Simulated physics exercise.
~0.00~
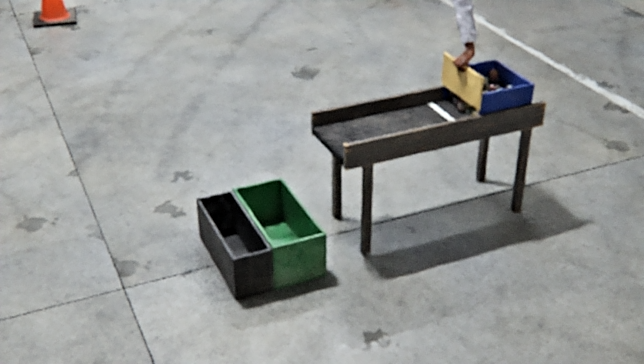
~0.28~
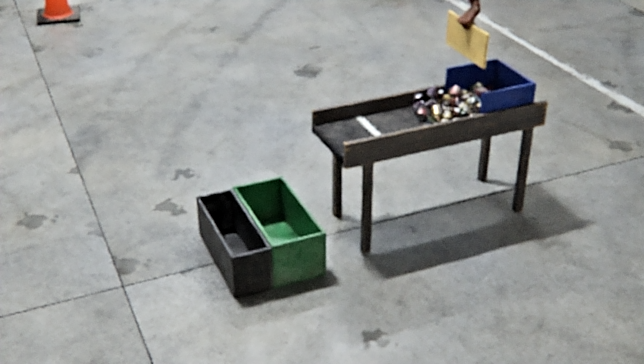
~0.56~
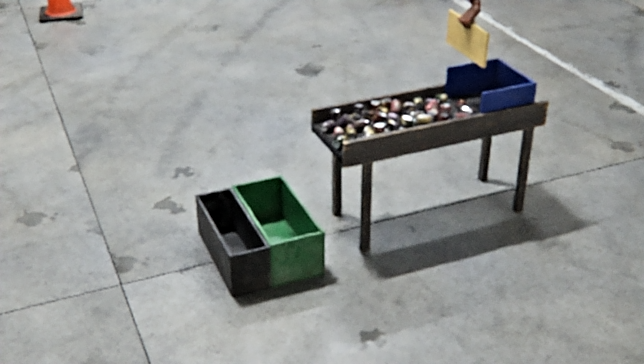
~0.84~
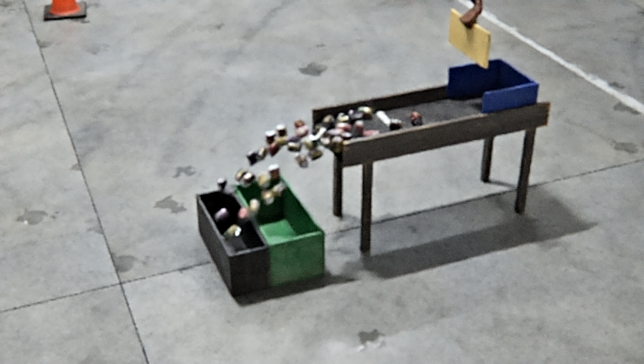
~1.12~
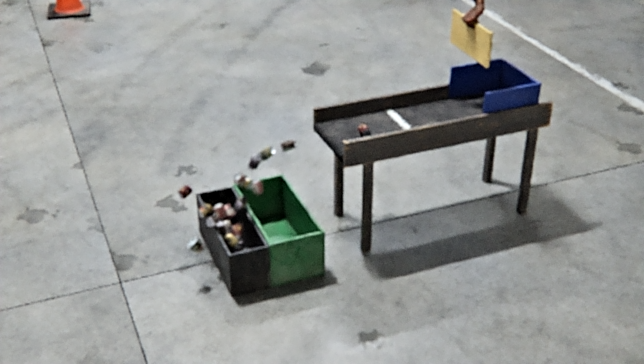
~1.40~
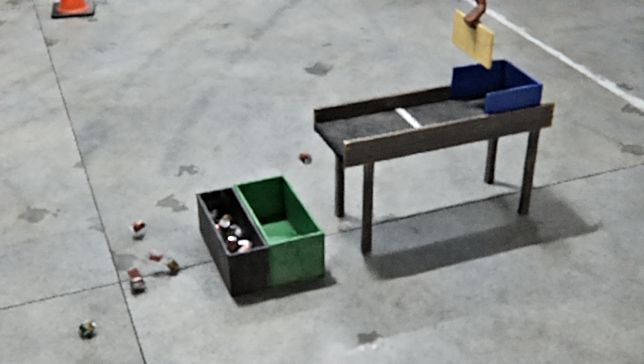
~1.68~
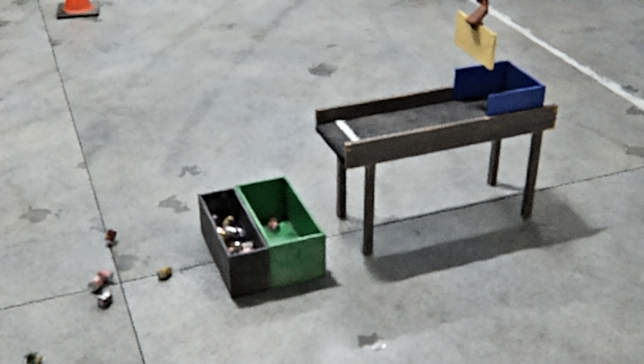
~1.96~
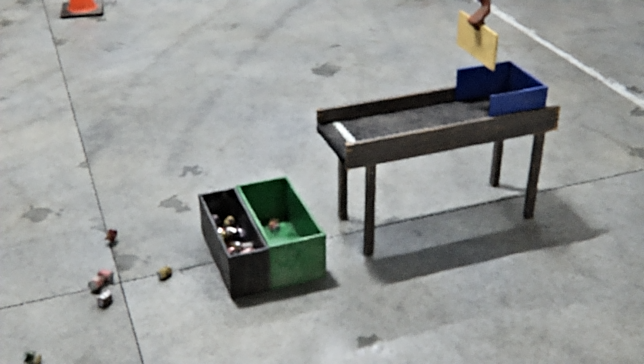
Small cans ride the belt left and fly off, mostly into the black tote, some beyond.
